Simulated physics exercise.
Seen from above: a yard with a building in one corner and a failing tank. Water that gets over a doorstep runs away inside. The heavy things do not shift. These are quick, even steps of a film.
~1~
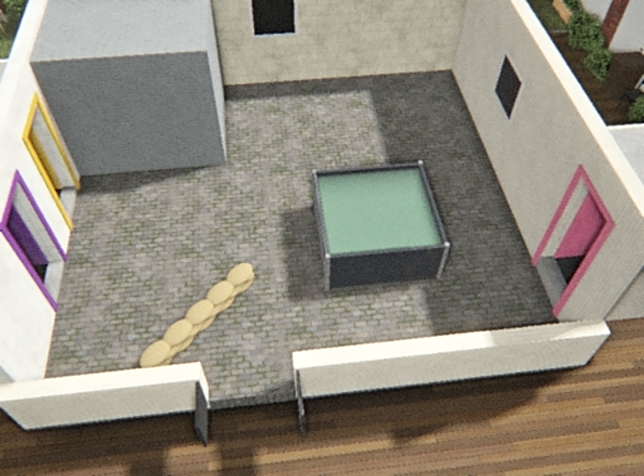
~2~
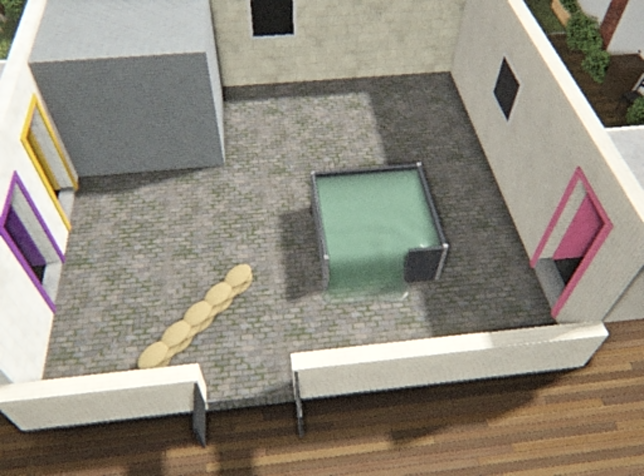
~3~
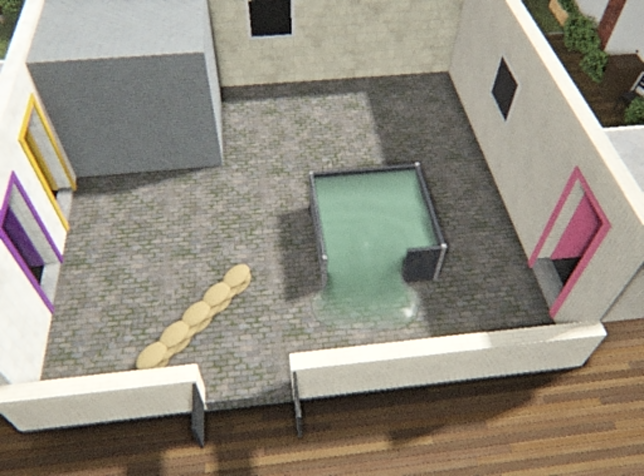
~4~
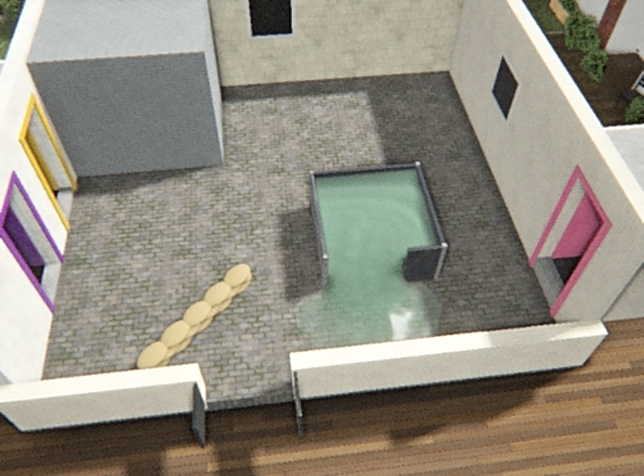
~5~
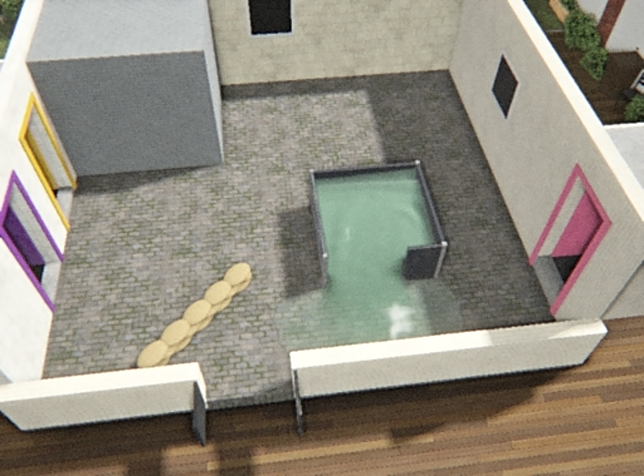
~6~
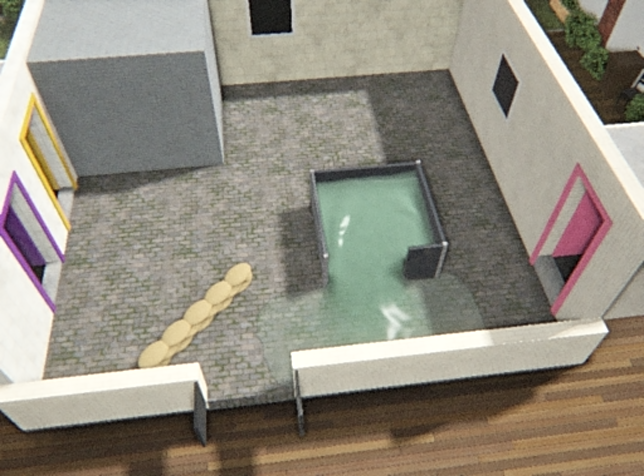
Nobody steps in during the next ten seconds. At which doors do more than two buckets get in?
One by one: The purple door stays under that; the yellow door stays under that; the pink door stays under that.
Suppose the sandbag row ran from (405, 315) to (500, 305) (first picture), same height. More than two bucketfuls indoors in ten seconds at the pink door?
The pink door keeps below it.
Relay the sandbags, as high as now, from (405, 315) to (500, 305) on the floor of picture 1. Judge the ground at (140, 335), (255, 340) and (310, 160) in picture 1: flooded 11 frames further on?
In that order: Awash, under water, dry.
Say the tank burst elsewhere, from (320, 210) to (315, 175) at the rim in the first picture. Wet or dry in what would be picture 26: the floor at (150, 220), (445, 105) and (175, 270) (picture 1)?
In turn: Flooded, no water, under water.
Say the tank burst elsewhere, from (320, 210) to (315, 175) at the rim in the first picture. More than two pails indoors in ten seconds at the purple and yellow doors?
The purple door is over; the yellow door lets more in.
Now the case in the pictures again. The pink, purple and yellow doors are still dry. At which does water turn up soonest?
First comes the door marked pink.
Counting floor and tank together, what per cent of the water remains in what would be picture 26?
Some 92 per cent.
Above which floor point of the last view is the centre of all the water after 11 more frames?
At about (366, 293).
A moment on, water covers 15 % of the floor; the purple door not reached, the yellow door not reached, the pink door not reached.
Next, water covers 20 % of the floor; the purple door not reached, the yellow door not reached, the pink door wet at the sill, nothing in.
Then, water covers 40 % of the floor; the purple door wet at the sill, nothing in, the yellow door not reached, the pink door wet at the sill, nothing in.
Later, water covers 70 % of the floor; the purple door wet at the sill, nothing in, the yellow door wet at the sill, nothing in, the pink door wet at the sill, nothing in.
In the end, water covers 95 % of the floor; the purple door wet at the sill, nothing in, the yellow door wet at the sill, nothing in, the pink door wet at the sill, nothing in.
